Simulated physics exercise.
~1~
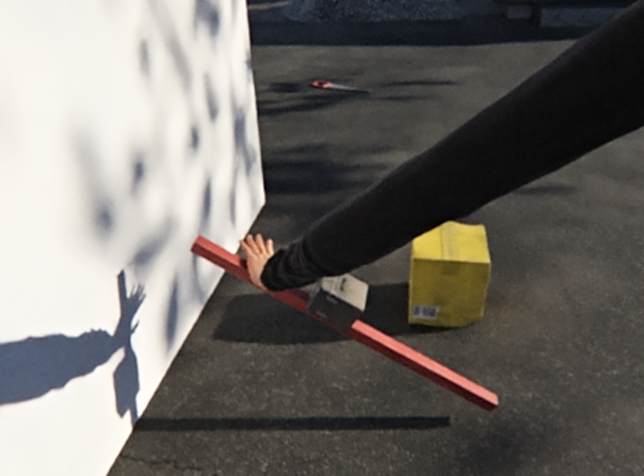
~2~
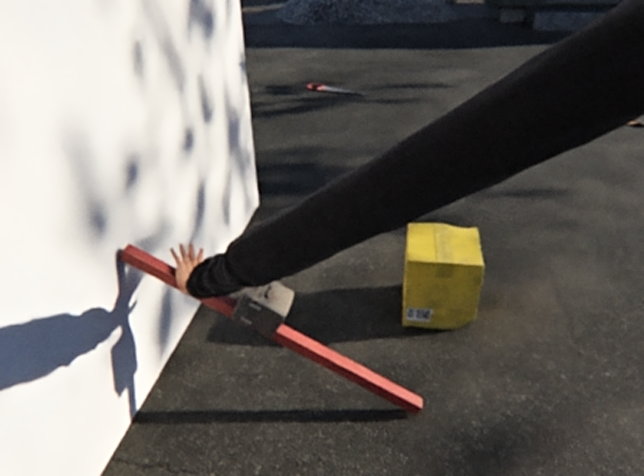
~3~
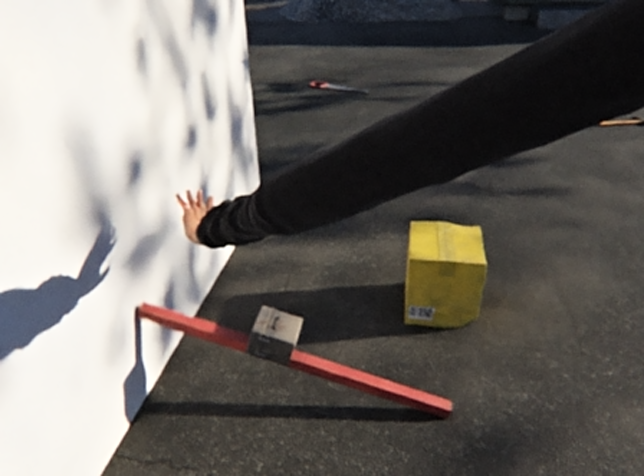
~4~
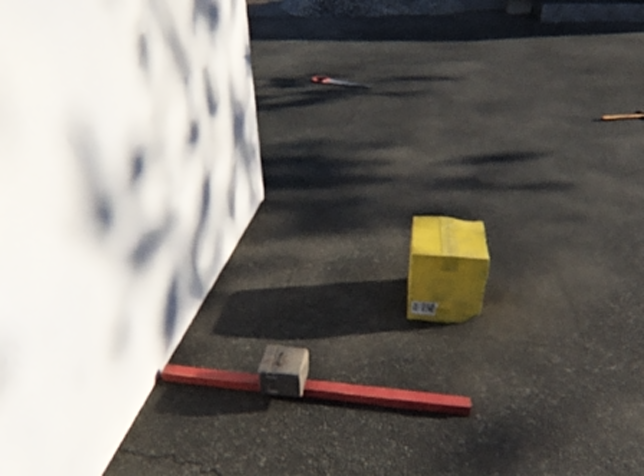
A red pole with a small box on it was propped against a white wall by a hand in a black sleeve, but once the hand let go and drew back, it slid down and ended up on the ground, while the yellow box stayed put.
